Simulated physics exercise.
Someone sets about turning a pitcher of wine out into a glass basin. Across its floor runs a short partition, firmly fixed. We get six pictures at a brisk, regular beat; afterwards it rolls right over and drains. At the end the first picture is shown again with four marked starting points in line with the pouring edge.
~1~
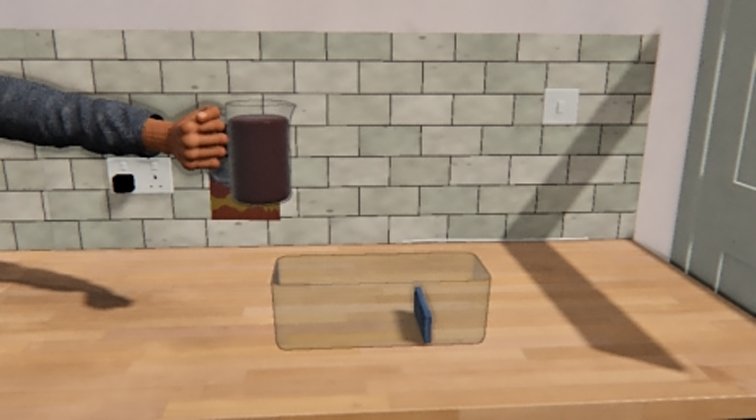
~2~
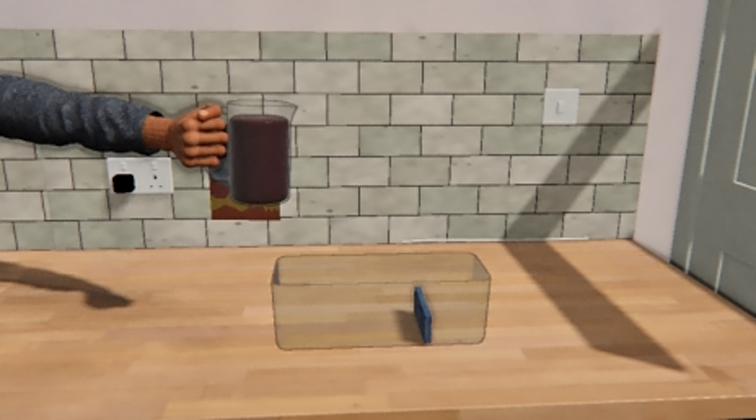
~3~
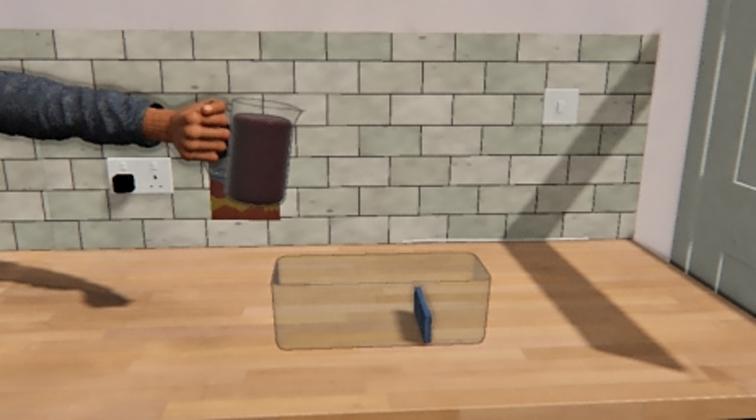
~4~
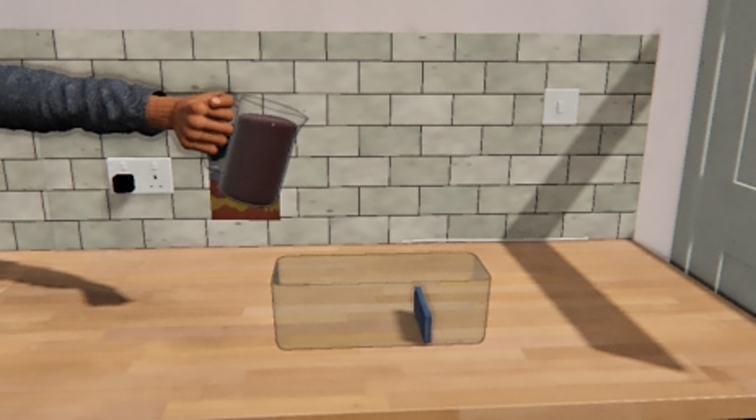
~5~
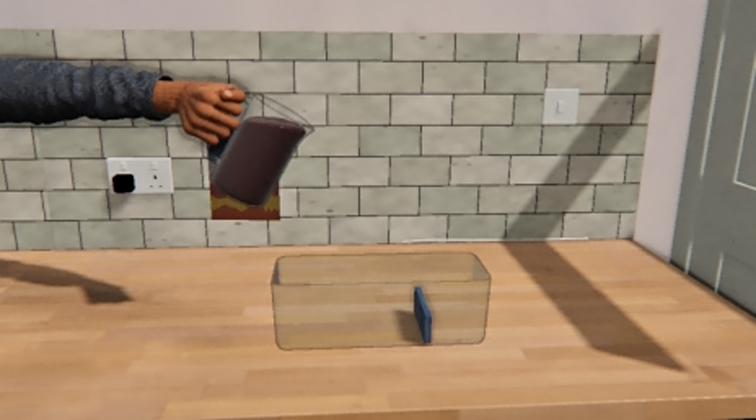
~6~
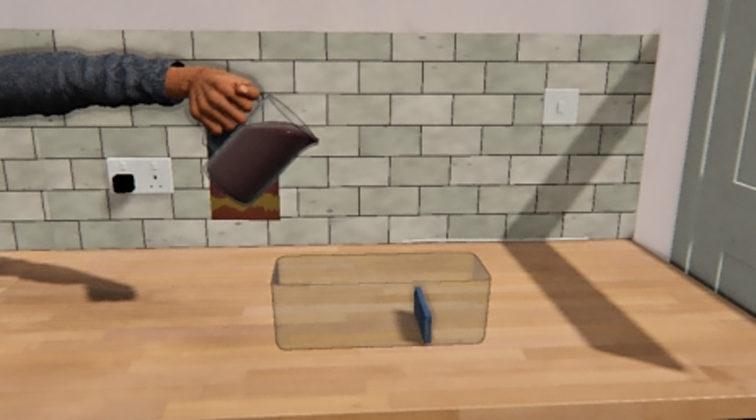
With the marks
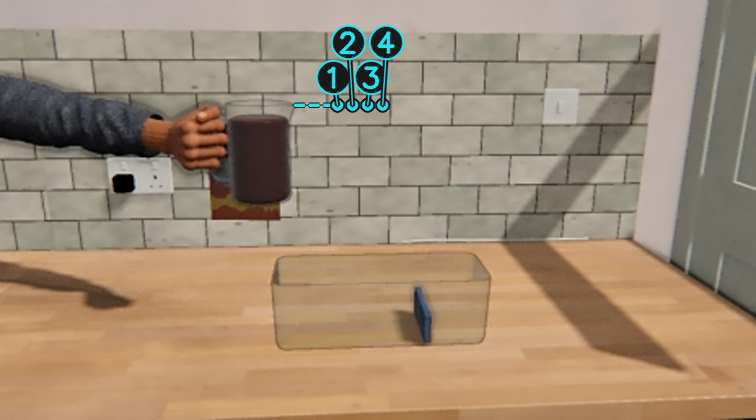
A hand holding a glass pitcher of dark red wine upright, then tilting it rightward above a clear basin with a blue partition.
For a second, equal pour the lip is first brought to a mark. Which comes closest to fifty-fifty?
The answer is dot 2.
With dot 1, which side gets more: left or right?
The left one.
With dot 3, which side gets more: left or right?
The right side.
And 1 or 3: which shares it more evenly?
That is dot 3.
In cyan, 1 at (337, 105); 2 at (352, 105); 3 at (367, 105); 4 at (382, 105).
Choosing 1, about 84 % ends left of the wall and 10 % right of it; 7 % is lost outside.
Choosing 2, about 51 % ends left of the wall and 46 % right of it; 3 % is lost outside.
Choosing 3, about 24 % ends left of the wall and 71 % right of it; 5 % is lost outside.
Choosing 4, about 34 % ends left of the wall and 59 % right of it; 7 % is lost outside.
